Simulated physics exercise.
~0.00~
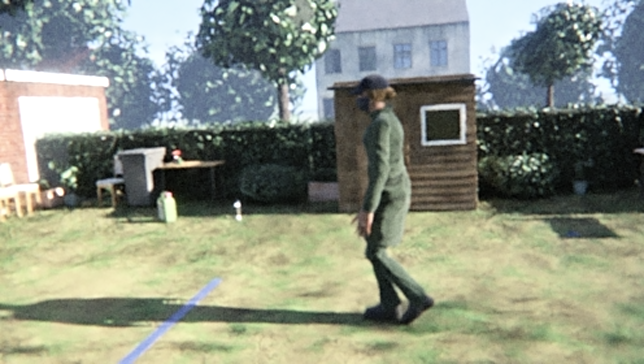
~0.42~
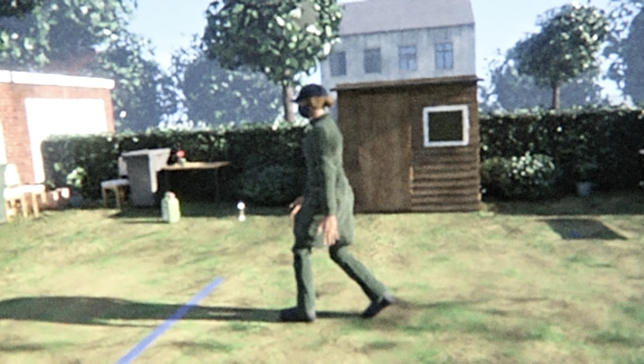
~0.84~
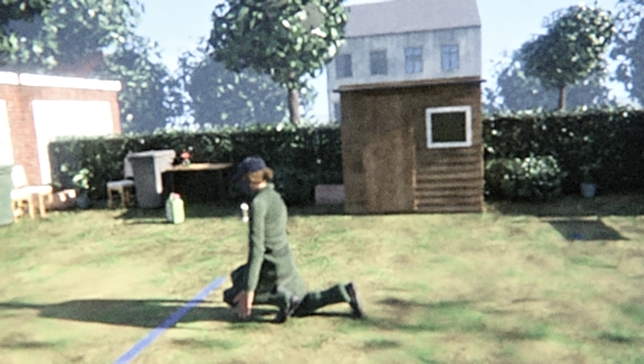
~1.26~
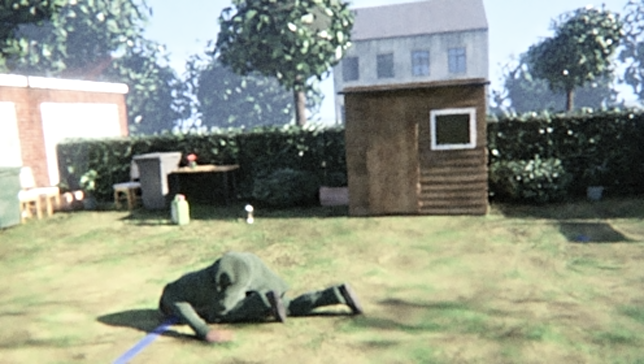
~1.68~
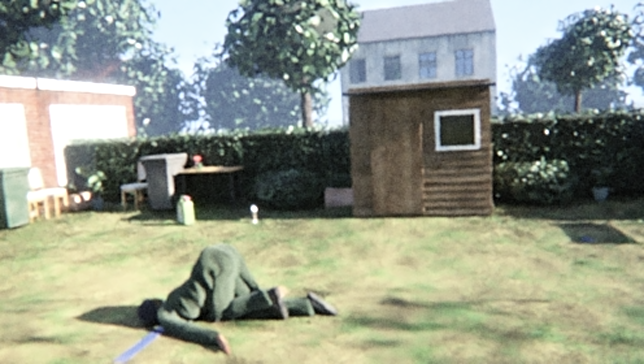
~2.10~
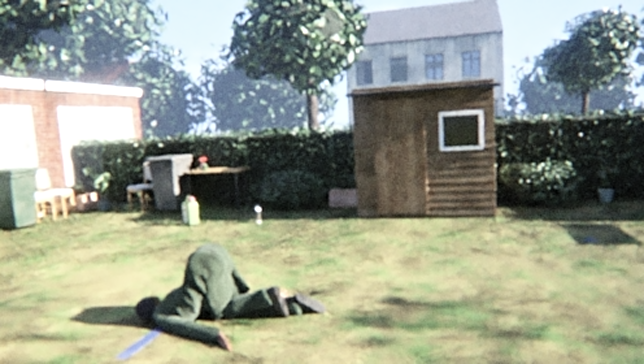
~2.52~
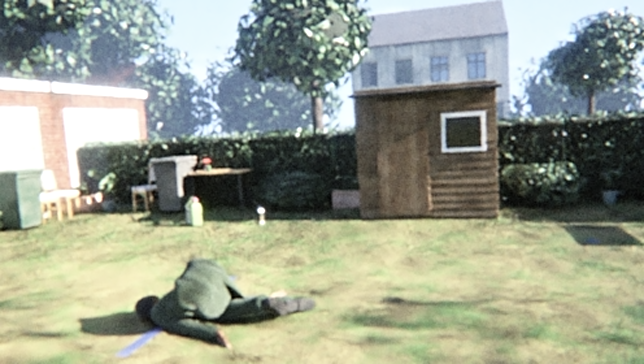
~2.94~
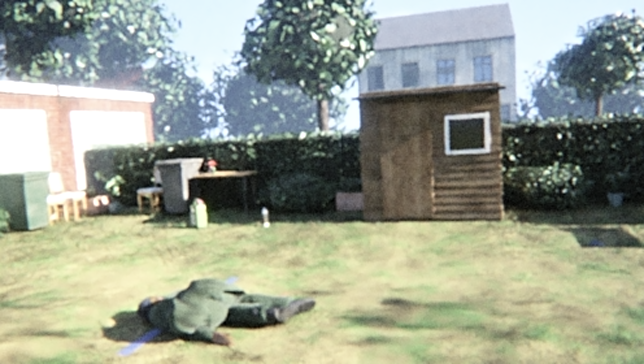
Person in dark green striding left across a lawn, dropping to the knees, pitching forward and slumping flat, head over blue tape.
